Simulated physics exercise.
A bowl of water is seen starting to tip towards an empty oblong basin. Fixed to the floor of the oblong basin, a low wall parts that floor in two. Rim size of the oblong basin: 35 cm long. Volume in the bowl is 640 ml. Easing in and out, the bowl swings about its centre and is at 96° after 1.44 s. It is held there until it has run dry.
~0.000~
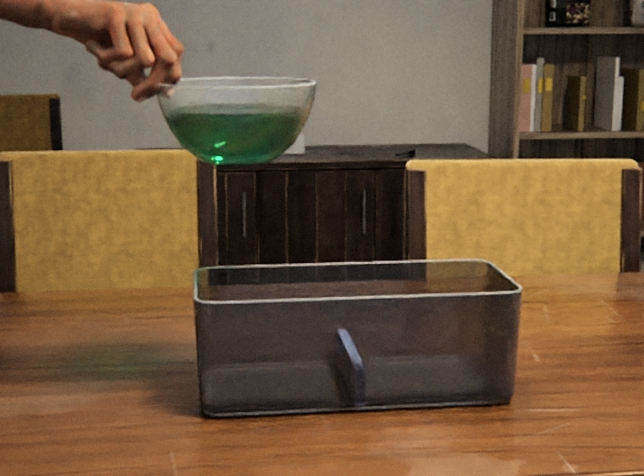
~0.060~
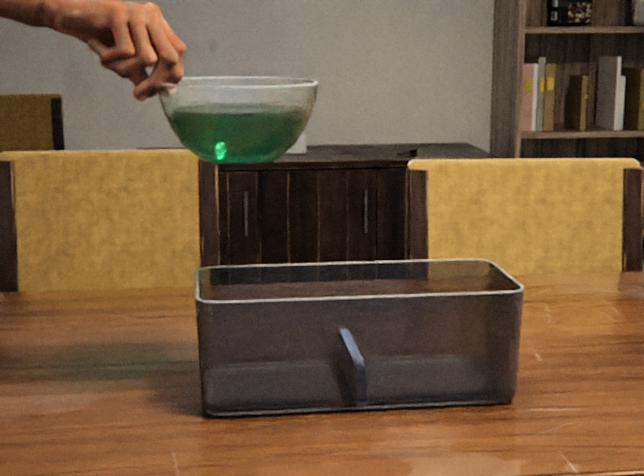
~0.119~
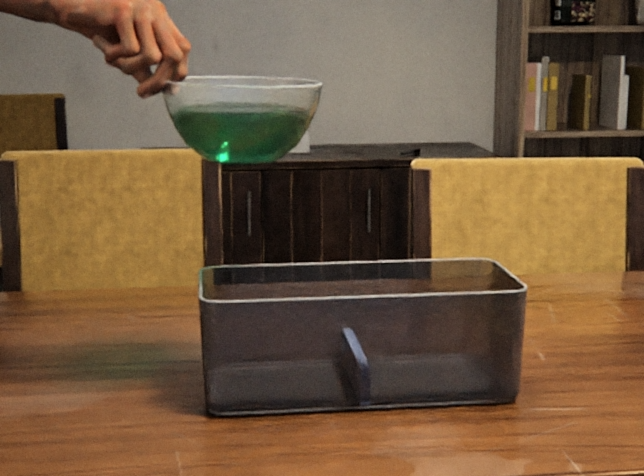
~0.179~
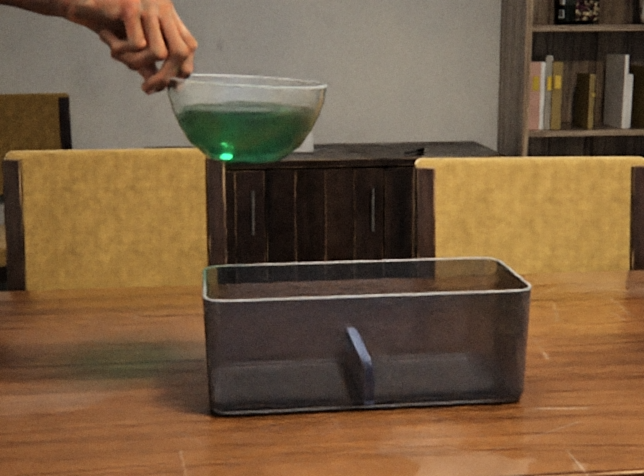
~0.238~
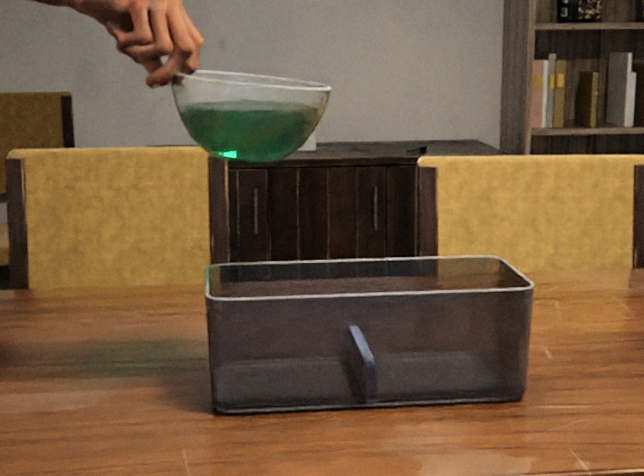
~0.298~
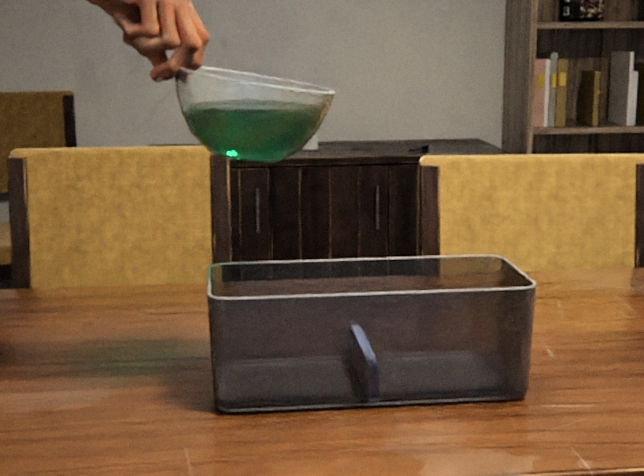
A hand holding a glass bowl of green liquid above an empty oblong basin, slowly tilting it slightly to the right.
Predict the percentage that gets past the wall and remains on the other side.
The other side holds about 81 % in the end.
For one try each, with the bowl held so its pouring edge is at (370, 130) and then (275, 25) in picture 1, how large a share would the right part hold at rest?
First 95, then 55 per cent.
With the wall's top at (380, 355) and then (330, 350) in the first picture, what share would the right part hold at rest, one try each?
Respectively 50 and 95 %.
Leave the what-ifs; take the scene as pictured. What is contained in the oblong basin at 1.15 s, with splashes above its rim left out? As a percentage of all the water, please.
Near 74 in a hundred.
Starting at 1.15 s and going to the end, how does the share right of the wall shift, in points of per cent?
It climbs by roughly 12 per cent.
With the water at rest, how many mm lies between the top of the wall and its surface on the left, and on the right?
Left: Roughly 40 mm; right: Roughly 22 mm.
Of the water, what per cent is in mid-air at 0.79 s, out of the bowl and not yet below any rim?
Around 26 in a hundred.
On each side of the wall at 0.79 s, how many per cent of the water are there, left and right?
Left roughly 1 per cent, right roughly 3.
After 0.79 s the tilt is 55° and 69 per cent is still to pour, 1 is left of the wall and 3 right of it.
After 1.15 s the tilt is 87° and 8 per cent is still to pour, 5 is left of the wall and 70 right of it.
After 1.53 s the tilt is 96° and 0 per cent is still to pour, 18 is left of the wall and 81 right of it.
After 1.94 s the tilt is 96° and 0 per cent is still to pour, 18 is left of the wall and 81 right of it.
In the end 18 per cent lies left of the wall, 81 right of it and 1 outside.
